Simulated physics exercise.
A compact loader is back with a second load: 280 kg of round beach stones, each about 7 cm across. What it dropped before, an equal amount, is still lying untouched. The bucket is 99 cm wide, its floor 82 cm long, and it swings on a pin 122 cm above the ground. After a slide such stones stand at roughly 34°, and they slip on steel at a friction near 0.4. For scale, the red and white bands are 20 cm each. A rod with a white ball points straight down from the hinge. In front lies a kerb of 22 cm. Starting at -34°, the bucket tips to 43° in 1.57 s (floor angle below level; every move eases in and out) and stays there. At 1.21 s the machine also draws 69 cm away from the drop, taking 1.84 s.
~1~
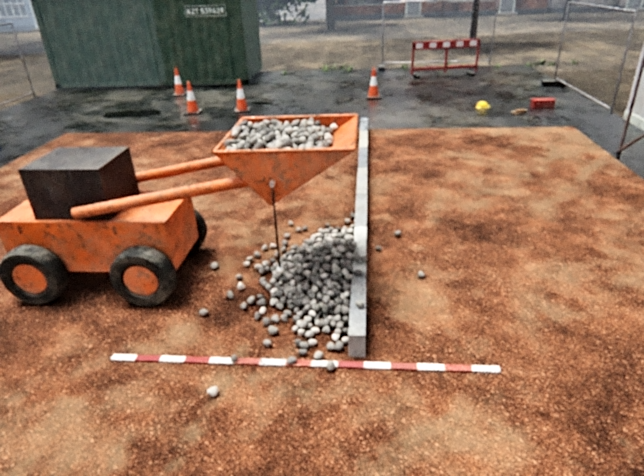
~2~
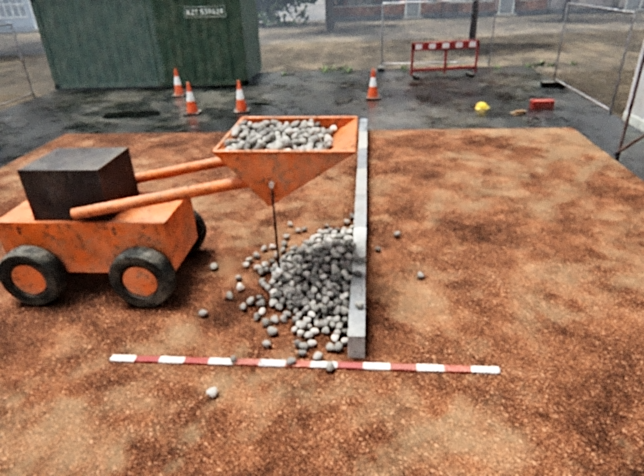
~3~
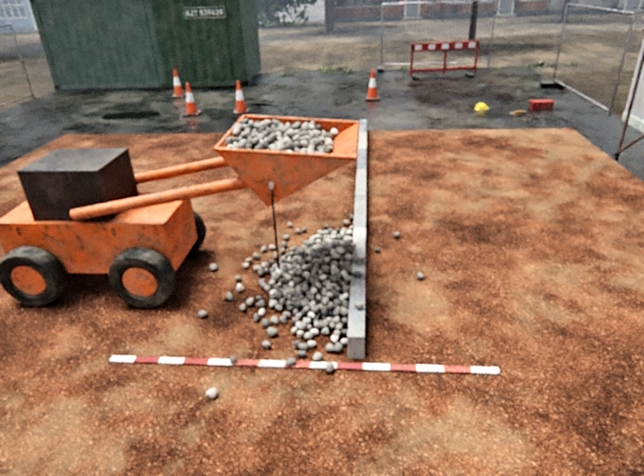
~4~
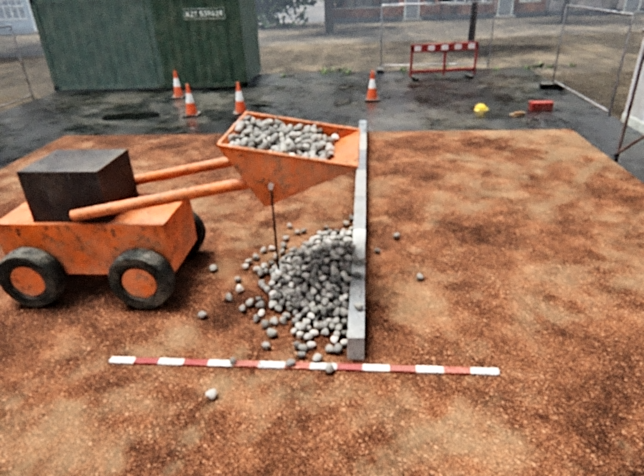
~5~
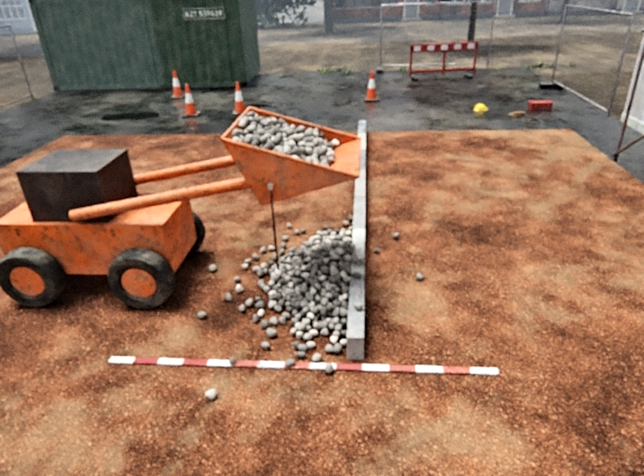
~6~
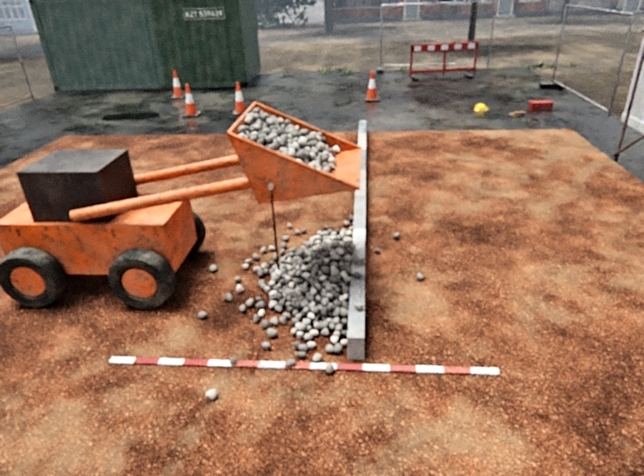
An orange wheeled machine with a dark block on its back stands at the left of a reddish-brown gravel yard, seen from slightly above by a still camera. Its raised bucket holds grey stones above a loose pile beside a pale kerb, with a red-and-white strip in front and a green container, cones and barrier behind. The bucket slowly tilts, its right lip lowering and its left side rising, while the pile lies still.
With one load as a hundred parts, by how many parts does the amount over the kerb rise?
Some 65 per cent is added.
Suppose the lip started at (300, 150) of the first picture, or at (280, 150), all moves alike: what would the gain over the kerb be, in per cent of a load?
Near 5 per cent from the first place, 0 from the second.
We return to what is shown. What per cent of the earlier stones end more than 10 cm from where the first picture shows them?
About 5 per cent.
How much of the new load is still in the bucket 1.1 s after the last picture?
About 15 per cent.
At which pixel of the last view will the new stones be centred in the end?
Around (382, 275).
Then, 0.6 s after the last picture the floor is at 31°; in per cent of one load, 92 in the bucket, 107 on this side of the kerb, 1 over the kerb; the foremost stones are at (377, 250).
Then, 1.1 s after the last picture the floor is at 43°; in per cent of one load, 14 in the bucket, 144 on this side of the kerb, 42 over the kerb; the foremost stones are at (427, 278).
Then, 2.9 s after the last picture the floor is at 43°; in per cent of one load, 0 in the bucket, 135 on this side of the kerb, 65 over the kerb; the foremost stones are at (540, 274).
Then, 5.3 s after the last picture the floor is at 43°; in per cent of one load, 0 in the bucket, 135 on this side of the kerb, 65 over the kerb; the foremost stones are at (540, 274). Net gain over the kerb, 65.
